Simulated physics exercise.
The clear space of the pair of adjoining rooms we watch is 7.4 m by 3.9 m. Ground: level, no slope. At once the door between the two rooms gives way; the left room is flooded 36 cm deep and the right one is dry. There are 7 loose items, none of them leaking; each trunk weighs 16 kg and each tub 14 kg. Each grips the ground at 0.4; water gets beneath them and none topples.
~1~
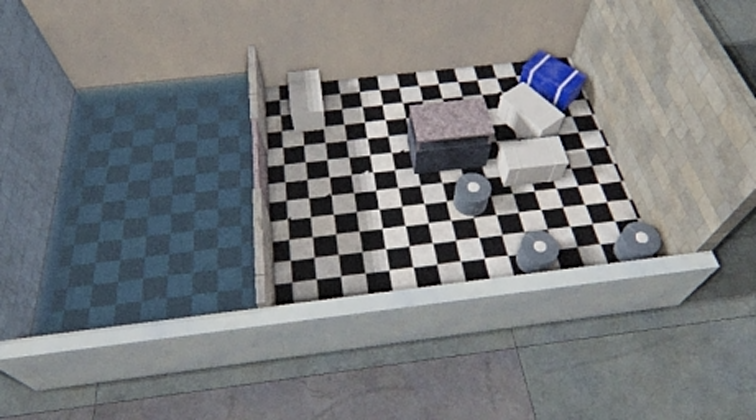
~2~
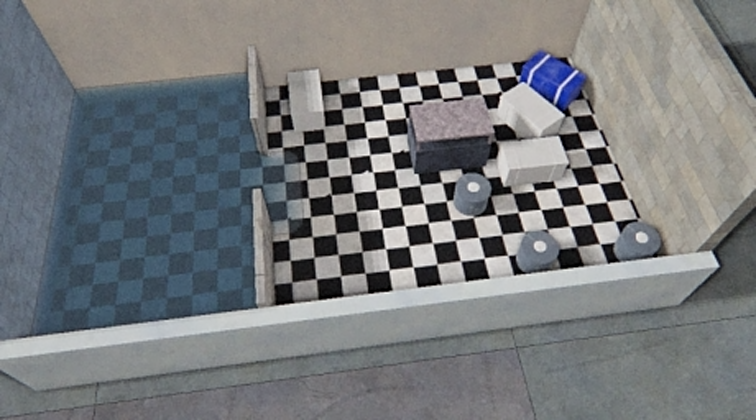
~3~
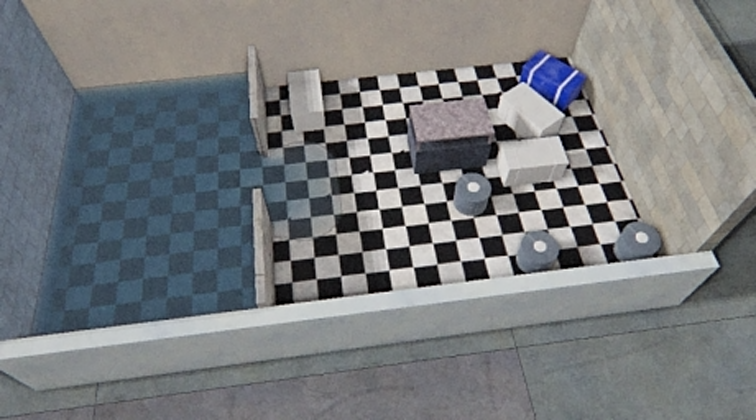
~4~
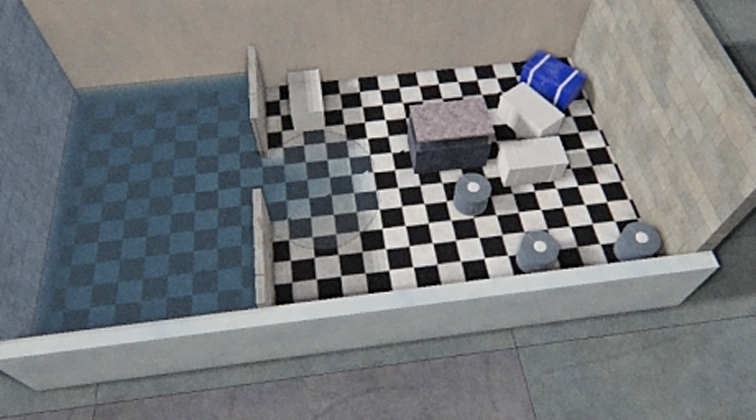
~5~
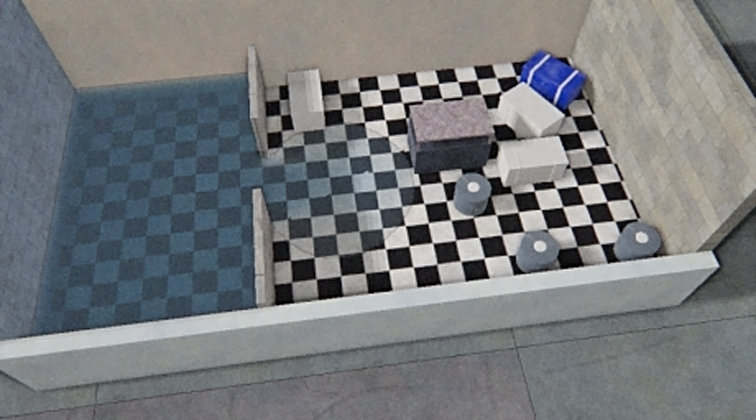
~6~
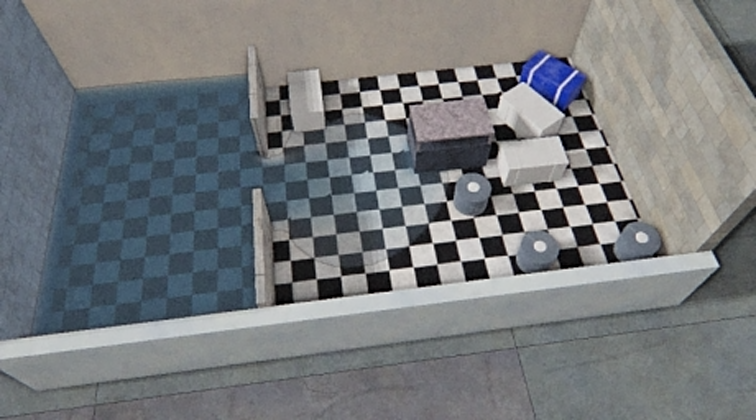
In a pair of adjoining rooms, a gap opens in the dividing wall and water from the flooded left room spreads in a widening arc over the checkered right floor, while the blue trunk, pale blocks and grey cylinders stay still.
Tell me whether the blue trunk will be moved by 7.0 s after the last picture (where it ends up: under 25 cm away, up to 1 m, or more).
Blue trunk: Moderately displaced.
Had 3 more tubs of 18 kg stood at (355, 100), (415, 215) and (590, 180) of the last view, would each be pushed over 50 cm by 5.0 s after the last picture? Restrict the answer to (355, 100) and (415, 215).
Within, then beyond.
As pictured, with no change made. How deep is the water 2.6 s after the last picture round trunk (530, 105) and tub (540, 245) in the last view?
Around 4 cm and 11 cm.
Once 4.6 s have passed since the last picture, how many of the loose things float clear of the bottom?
7 at that moment.
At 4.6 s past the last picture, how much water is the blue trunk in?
Roughly 11 cm at that moment.
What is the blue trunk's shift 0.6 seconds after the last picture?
Roughly 0 cm by then.
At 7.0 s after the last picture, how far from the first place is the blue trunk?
I'd estimate some 80 centimetres.
Then, 0.6 s after the last picture the blue trunk is near (555, 71), 0.0 m from its start, aground; 0 afloat.
Then, 2.6 s after the last picture the blue trunk is near (571, 79), 0.3 m from its start, aground; 1 afloat.
Then, 4.6 s after the last picture the blue trunk is near (551, 97), 0.6 m from its start, afloat; 7 afloat.
Then, 7.0 s after the last picture the blue trunk is near (517, 88), 0.7 m from its start, afloat; 7 afloat.
